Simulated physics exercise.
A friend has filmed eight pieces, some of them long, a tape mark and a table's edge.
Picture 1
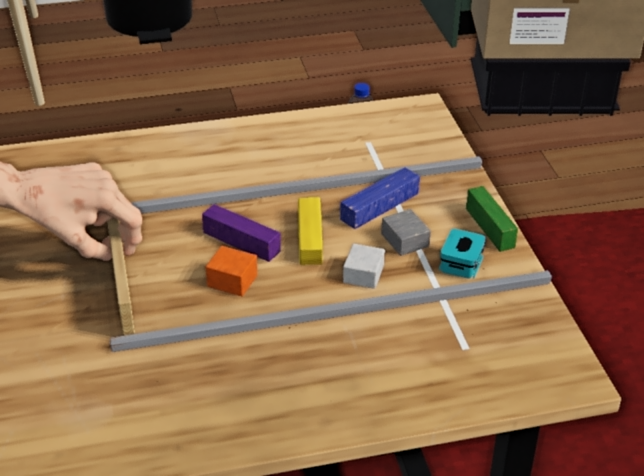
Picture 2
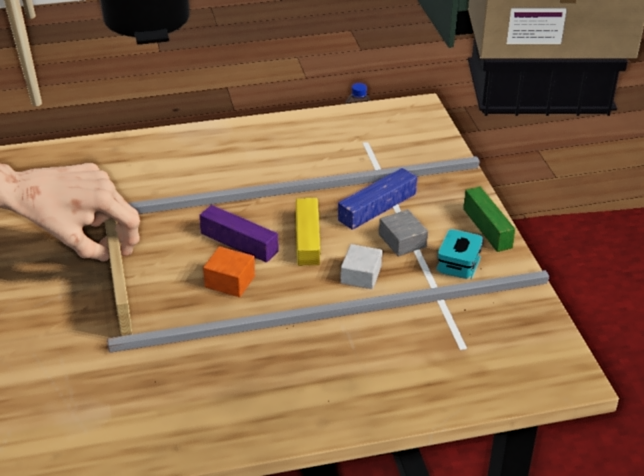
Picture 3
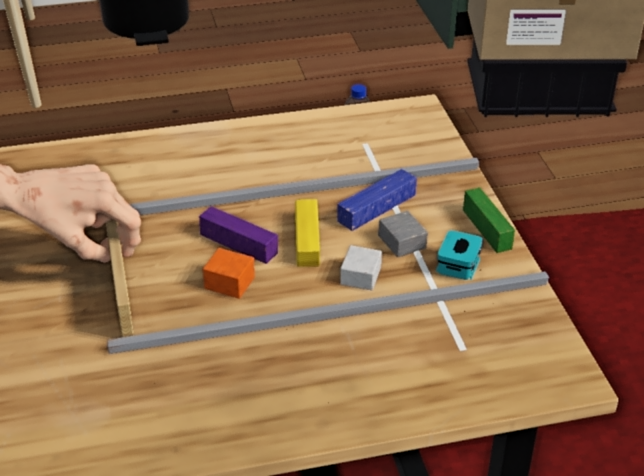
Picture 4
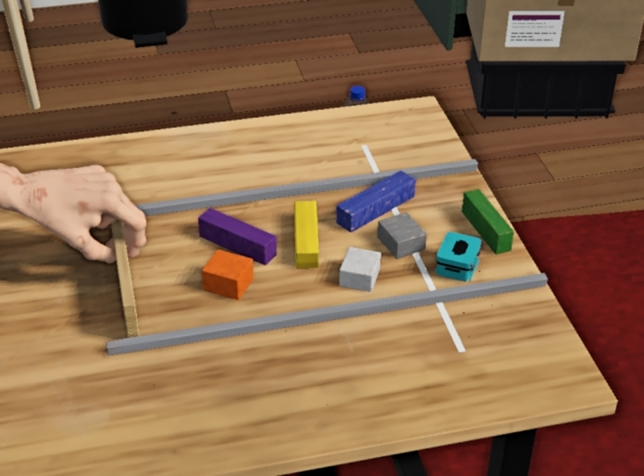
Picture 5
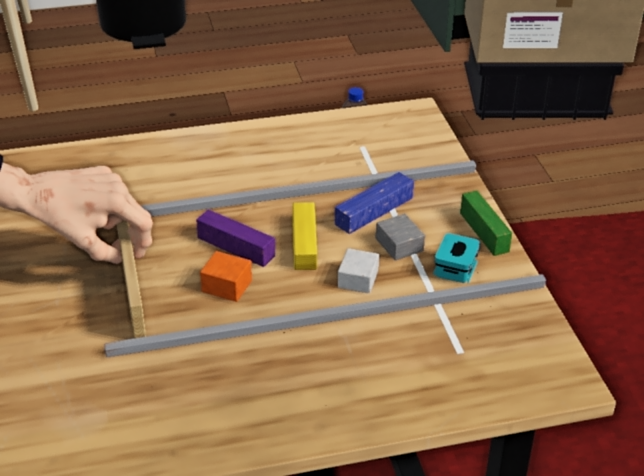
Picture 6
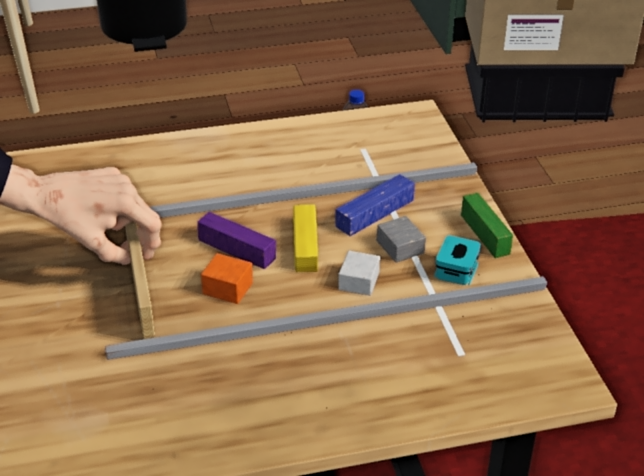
At the start, a hand holds a wooden board upright at the left end of two grey rails on a table, with eight coloured pieces lying between them and a white tape line. The hand then slides the board slightly to the right, not touching the pieces, which stay in place.
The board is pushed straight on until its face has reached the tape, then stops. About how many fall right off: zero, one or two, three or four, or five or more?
Here the number that fall off is zero.
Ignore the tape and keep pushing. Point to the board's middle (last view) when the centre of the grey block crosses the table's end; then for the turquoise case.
About (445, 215), and (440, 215) for the other.
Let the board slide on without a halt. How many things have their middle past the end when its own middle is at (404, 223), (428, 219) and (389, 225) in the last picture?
Place by place, 0, 1 and 0.
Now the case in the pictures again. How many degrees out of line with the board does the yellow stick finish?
Some 5 degrees.
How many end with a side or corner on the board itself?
That makes 2.
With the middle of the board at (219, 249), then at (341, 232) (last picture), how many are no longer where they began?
The counts are 2 and 6.
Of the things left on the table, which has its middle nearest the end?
It is the green bar.
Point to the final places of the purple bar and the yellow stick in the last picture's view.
About (407, 210), and the other about (432, 212).
A little later, none off yet; green bar at rest near (486, 225); turquoise case at rest near (457, 262); grey block at rest near (401, 239).
Next, none off yet; green bar at rest near (486, 225); turquoise case moving near (465, 257); grey block shifted about its own width near (437, 232).
When it is over, the number that fall off is zero.
